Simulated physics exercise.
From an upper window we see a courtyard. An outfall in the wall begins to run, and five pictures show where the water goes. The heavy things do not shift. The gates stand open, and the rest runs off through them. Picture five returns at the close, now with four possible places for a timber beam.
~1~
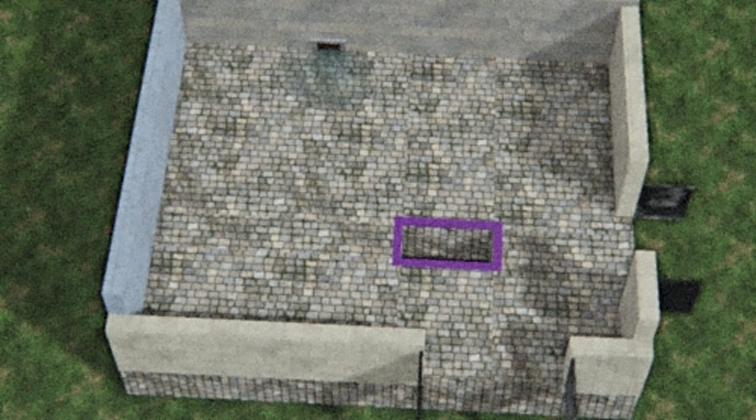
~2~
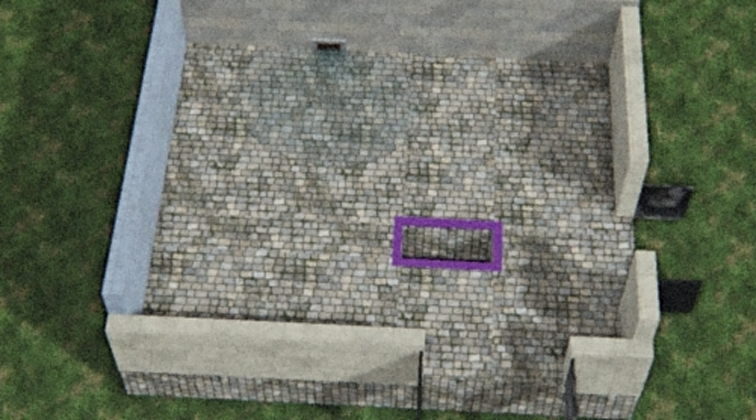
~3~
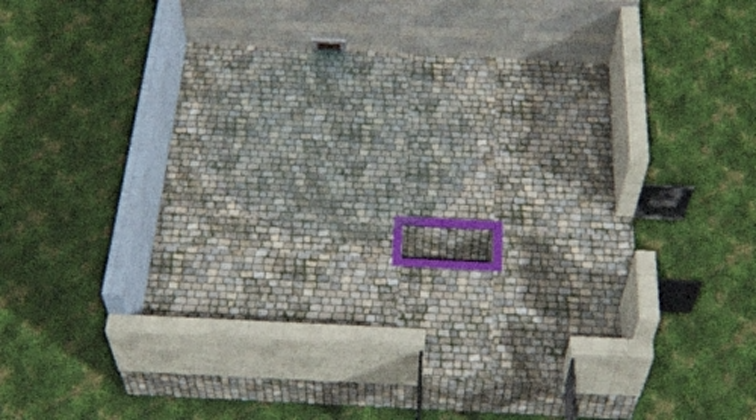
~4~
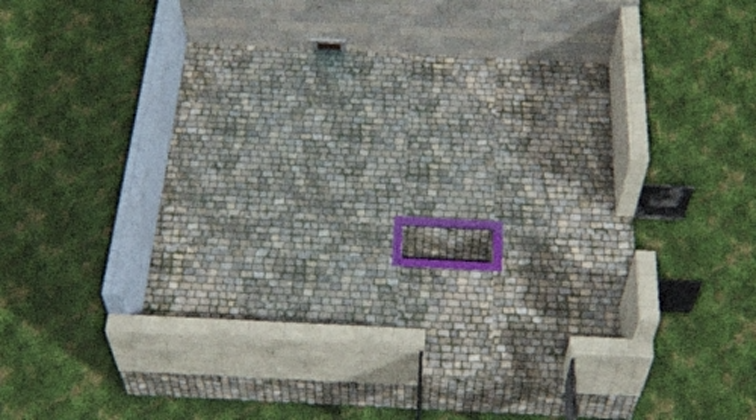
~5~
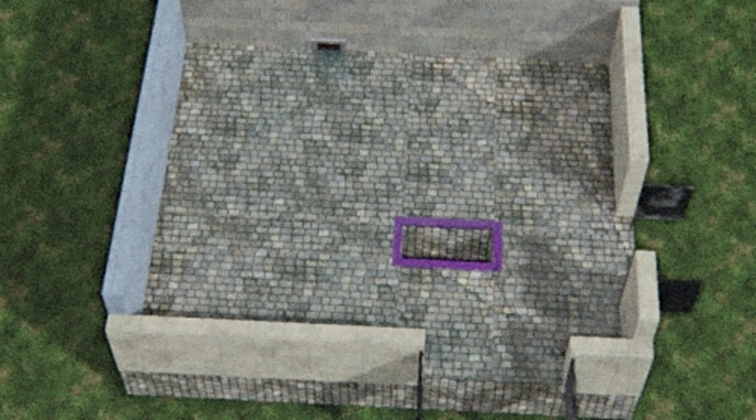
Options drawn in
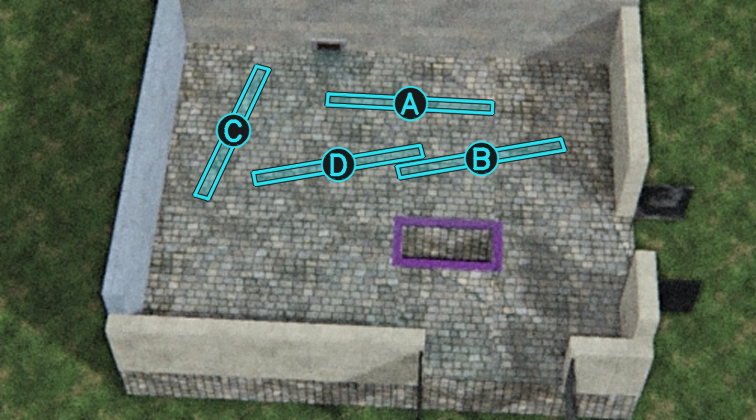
A walled stone courtyard slowly darkens as water spreads from the back wall past a purple-edged drain.
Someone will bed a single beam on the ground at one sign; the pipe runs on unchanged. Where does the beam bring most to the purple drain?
Take C.
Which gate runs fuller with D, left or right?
More leaves on the left.
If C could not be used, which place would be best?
B it is.
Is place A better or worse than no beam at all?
It is worse.
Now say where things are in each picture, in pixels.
In the first picture, outfall at (329, 45); purple drain at (448, 244); open gate at (618, 260); open gate at (493, 364); front seen at (327, 104), 4 % of the ground wet; purple drain still dry.
In the second picture, front seen at (347, 159), 14 % of the ground wet; purple drain still dry.
In the third picture, front seen at (341, 235), 31 % of the ground wet; purple drain still dry.
In the fourth picture, front seen at (403, 313), 53 % of the ground wet; purple drain taking water.
In the fifth picture, front seen at (626, 305), 70 % of the ground wet; purple drain taking water.
On the marked copy, A from (327, 99) to (492, 107); B from (398, 172) to (562, 144); C from (201, 196) to (262, 67); D from (254, 178) to (421, 150).
Choosing A, about 5 % of the stream goes into the purple drain, about 95 % out by the gates.
Choosing B, about 16 % of the stream goes into the purple drain, about 84 % out by the gates.
Choosing C, about 32 % of the stream goes into the purple drain, about 68 % out by the gates.
Choosing D, about 4 % of the stream goes into the purple drain, about 96 % out by the gates.
